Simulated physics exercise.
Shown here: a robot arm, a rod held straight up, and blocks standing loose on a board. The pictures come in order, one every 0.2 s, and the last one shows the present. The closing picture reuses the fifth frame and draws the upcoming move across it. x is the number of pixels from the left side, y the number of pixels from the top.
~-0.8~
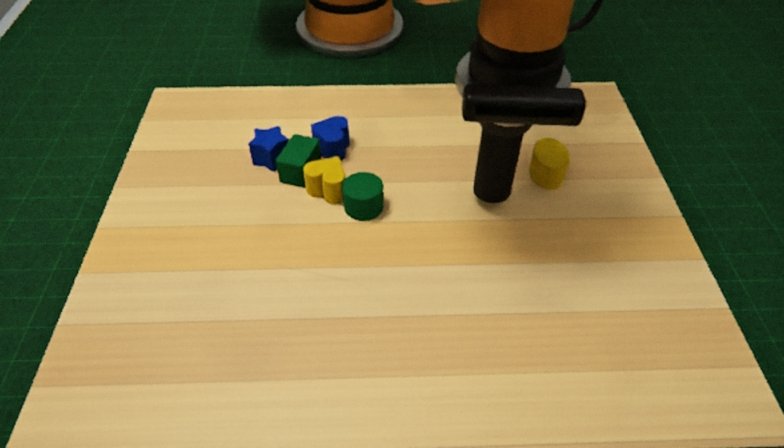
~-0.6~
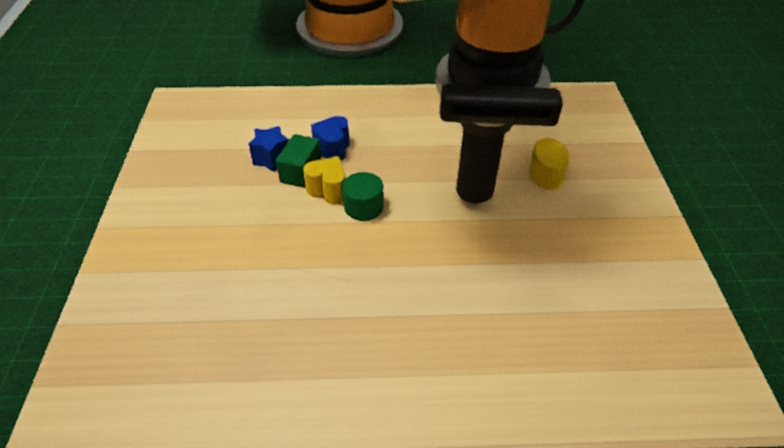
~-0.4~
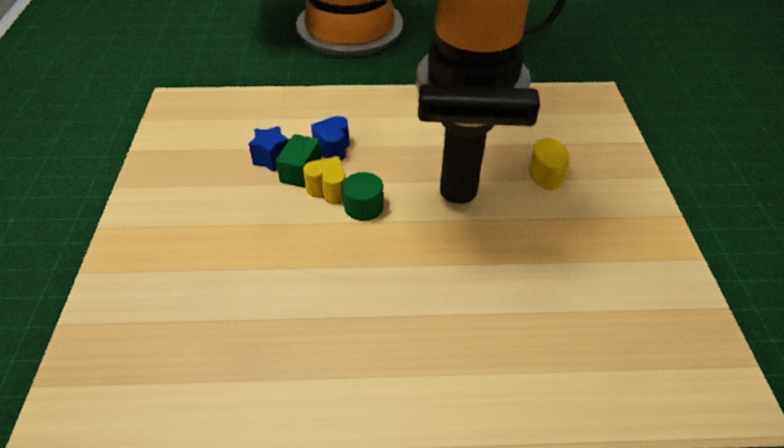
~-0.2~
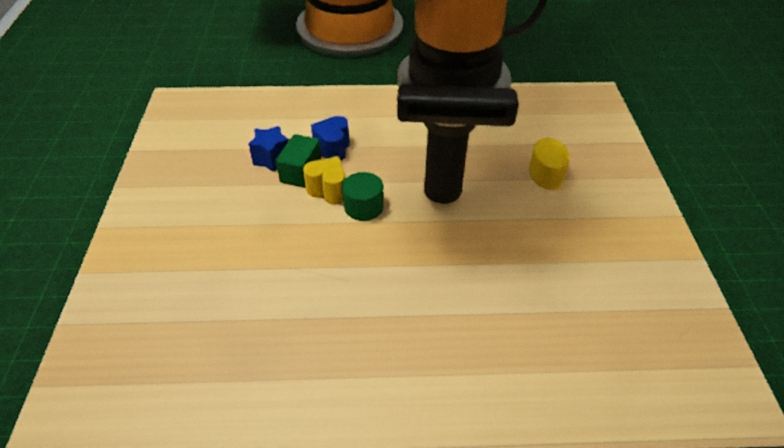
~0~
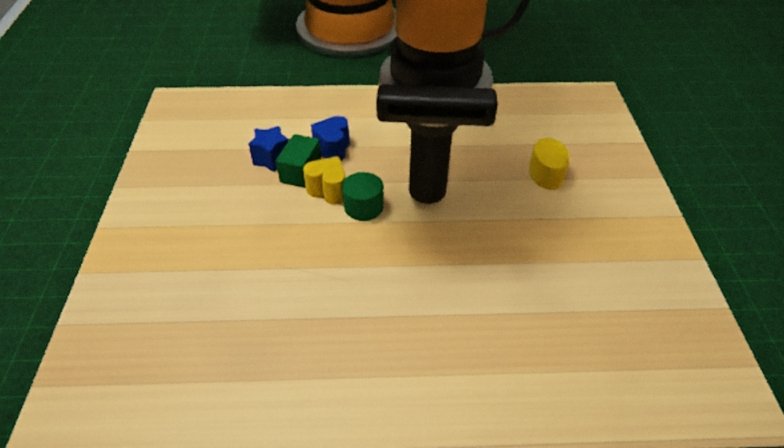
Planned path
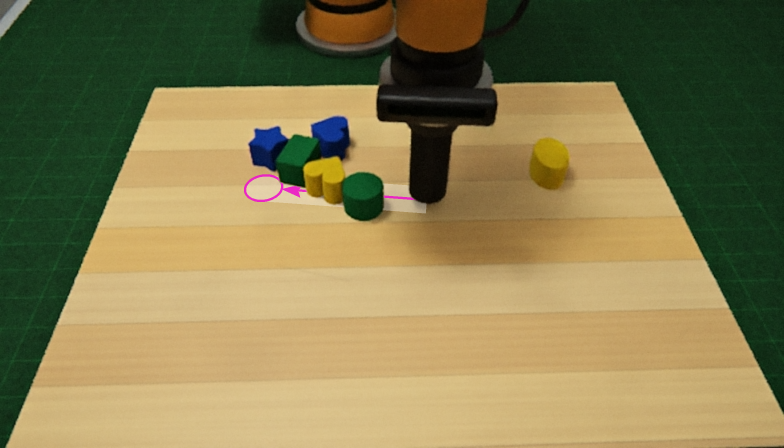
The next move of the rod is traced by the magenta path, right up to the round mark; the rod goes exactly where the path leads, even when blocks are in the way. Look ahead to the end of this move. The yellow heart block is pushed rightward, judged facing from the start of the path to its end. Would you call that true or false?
That claim is false.
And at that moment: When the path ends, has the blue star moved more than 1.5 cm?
Answer: Yes.
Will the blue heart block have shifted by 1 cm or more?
No, that is not how it ends up.
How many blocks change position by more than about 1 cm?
Going by the path, three or more blocks will move.
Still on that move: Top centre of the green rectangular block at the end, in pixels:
It is at (265, 144).
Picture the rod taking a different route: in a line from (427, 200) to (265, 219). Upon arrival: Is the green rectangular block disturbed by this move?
The green rectangular block will be pushed away from where it stands.
Drawn move, from (427, 200) directly to (264, 188).
What follows on the original path. One third of the way, rod at (371, 187); yellow heart block at (314, 174), turned 55° clockwise; green circular block at (339, 192).
Two thirds of the way, rod at (316, 183); blue star at (265, 133), turned 15° clockwise; green rectangular block at (285, 148), turned 45° clockwise; yellow heart block at (274, 178), turned 35° clockwise; green circular block at (319, 199).
At the end, rod at (262, 179); blue star at (260, 124), turned 45° clockwise; green rectangular block at (265, 144), turned 70° clockwise; yellow heart block at (235, 187), turned 45° anticlockwise; blue heart block still; green circular block at (319, 199).
